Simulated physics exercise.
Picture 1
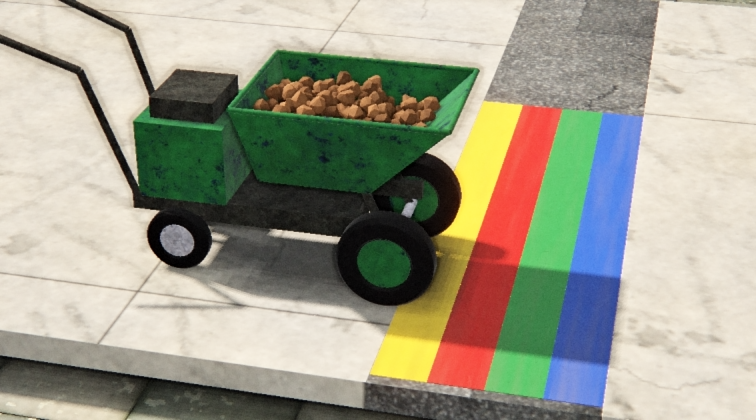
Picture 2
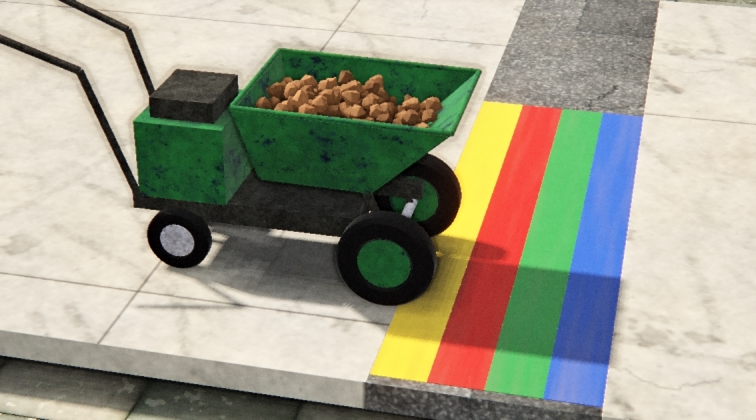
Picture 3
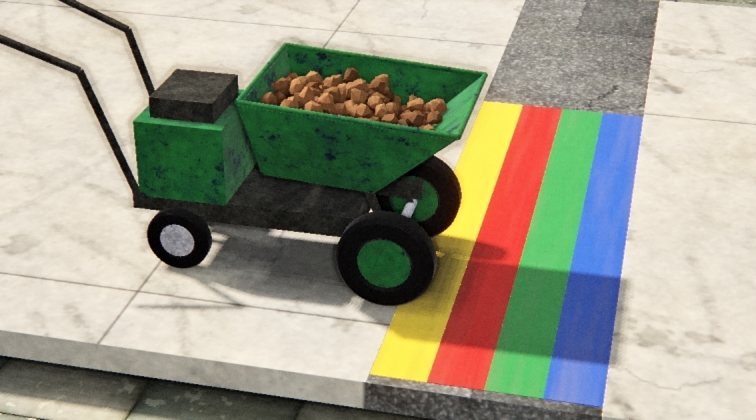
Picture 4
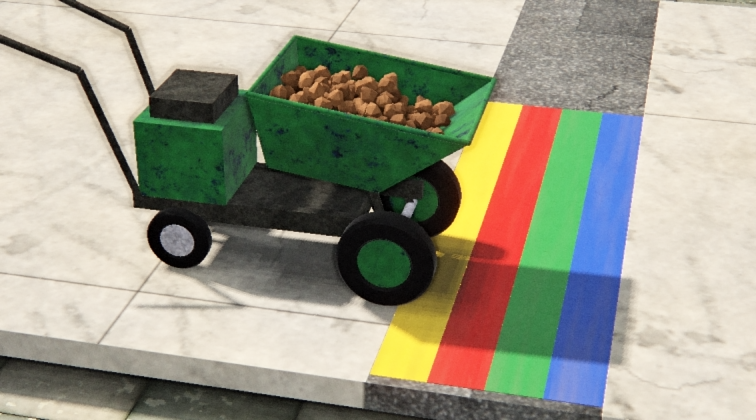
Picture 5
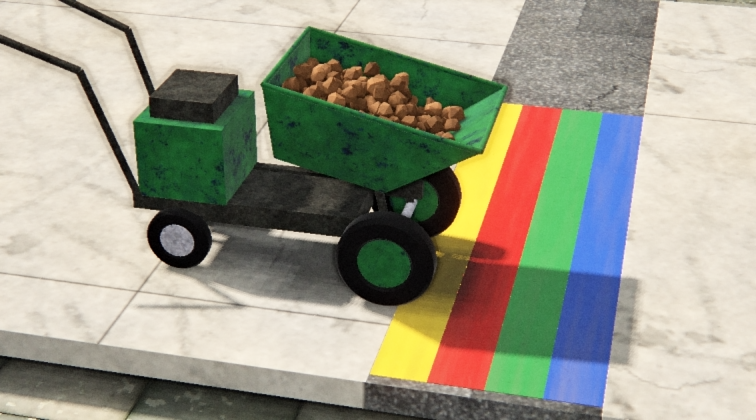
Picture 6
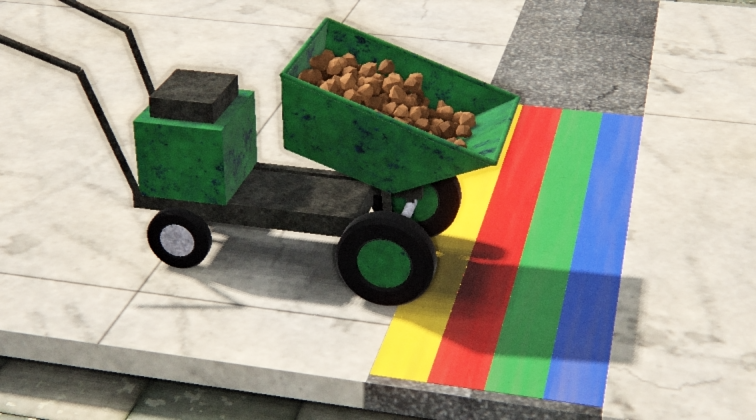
Green skip of a motor barrow loaded with brown clods tilting forward to the right beside yellow, red, green and blue strips.
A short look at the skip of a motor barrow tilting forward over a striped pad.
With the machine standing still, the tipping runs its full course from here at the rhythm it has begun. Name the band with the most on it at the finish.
The blue one.
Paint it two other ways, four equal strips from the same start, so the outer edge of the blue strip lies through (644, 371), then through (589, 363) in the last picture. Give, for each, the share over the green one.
The first gives around 20 %, the second around 0 %.
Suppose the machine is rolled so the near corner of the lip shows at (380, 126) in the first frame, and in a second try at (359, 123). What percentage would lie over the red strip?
Roughly 10 and 20 %.
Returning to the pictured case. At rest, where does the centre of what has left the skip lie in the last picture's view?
Near (616, 288), more or less.
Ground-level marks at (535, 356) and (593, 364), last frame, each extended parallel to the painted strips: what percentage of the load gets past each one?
Close to 70 per cent, then close to 40 per cent.
Shortly afterwards, skip tipped steeply; the whole lot in the skip.
Next, skip tipped right over; near two thirds in the skip; only a few over the green strip; near a quarter over the blue strip; a little off the paint.
Some moments later, skip tipped right over; near a quarter in the skip; a little over the green strip; near a third over the blue strip; near a third off the paint.
In the end, skip tipped right over; near a quarter in the skip; none at all over the yellow strip; only a few over the red strip; a little over the green strip; near a third over the blue strip; near a third off the paint.
